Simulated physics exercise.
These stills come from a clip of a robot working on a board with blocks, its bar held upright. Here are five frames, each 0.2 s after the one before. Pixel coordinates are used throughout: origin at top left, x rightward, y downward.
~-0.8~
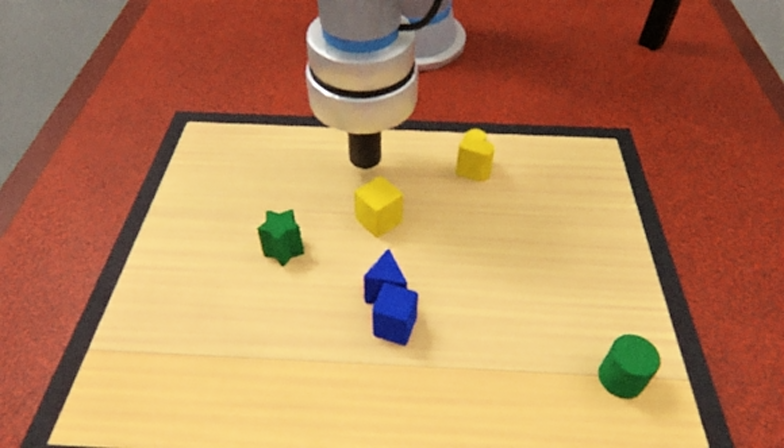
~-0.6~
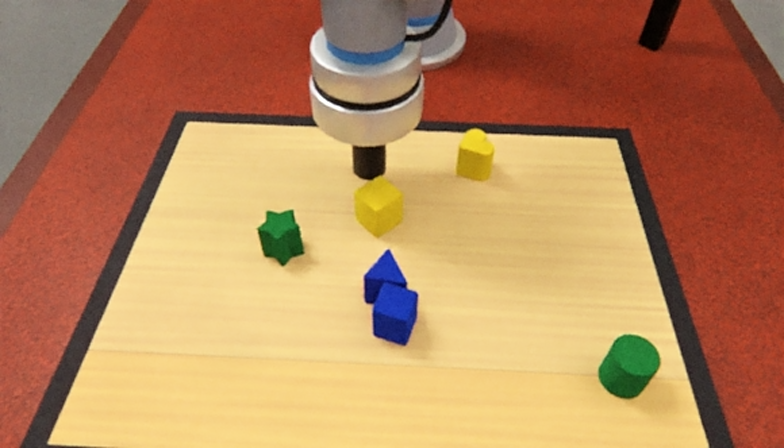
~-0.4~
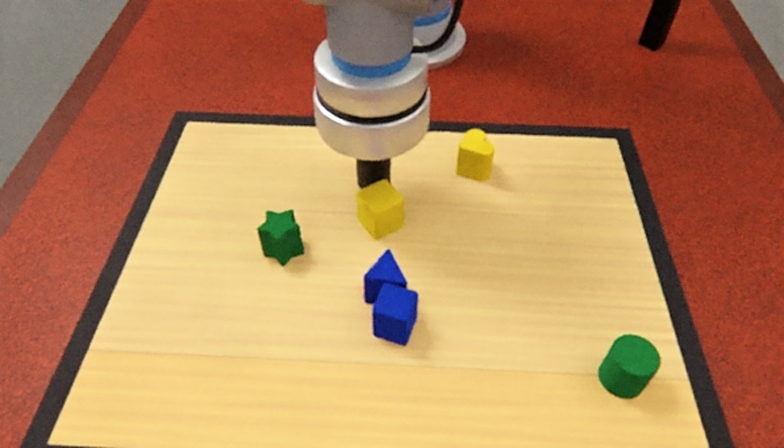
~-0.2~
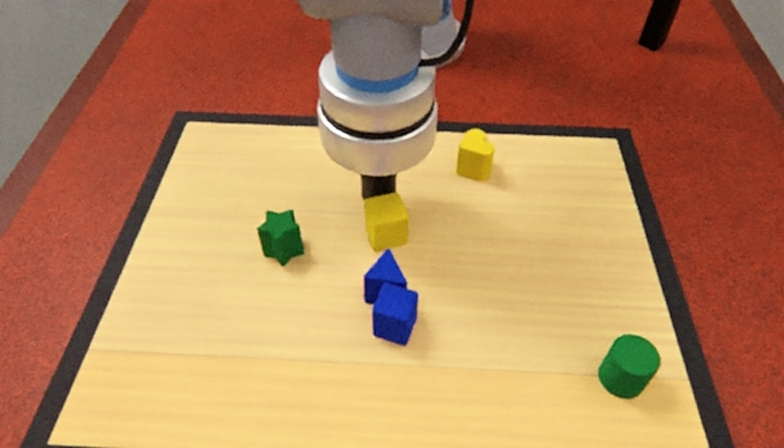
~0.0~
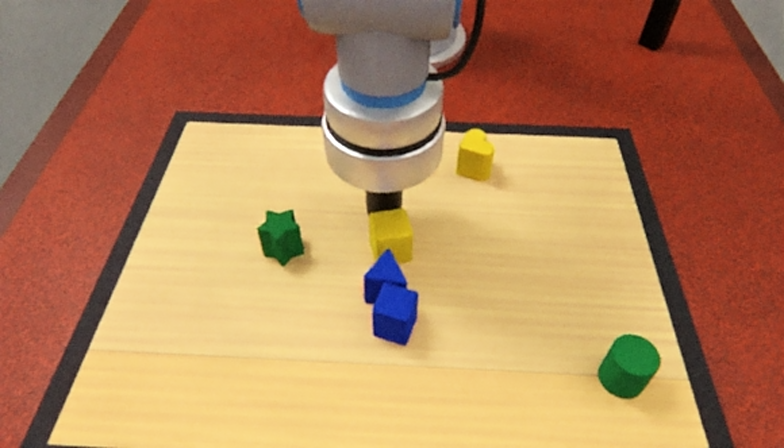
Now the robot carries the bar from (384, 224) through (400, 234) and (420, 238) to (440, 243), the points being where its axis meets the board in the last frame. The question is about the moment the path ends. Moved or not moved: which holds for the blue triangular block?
That block stands still.
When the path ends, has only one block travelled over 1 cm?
That would be a yes.
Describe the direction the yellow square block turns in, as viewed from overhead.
From above, the turn goes clockwise.
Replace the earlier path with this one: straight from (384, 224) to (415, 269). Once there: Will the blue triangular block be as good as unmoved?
Answer: No.
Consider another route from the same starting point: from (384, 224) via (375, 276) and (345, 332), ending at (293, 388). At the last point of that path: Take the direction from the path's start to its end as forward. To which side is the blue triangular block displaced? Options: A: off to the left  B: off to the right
A: Off to the left.
On the path given first. Halfway along, bar at (410, 224); yellow square block at (401, 237), turned 35° clockwise.
At the end, bar at (442, 230); blue triangular block unmoved; yellow square block at (401, 237), turned 35° clockwise.
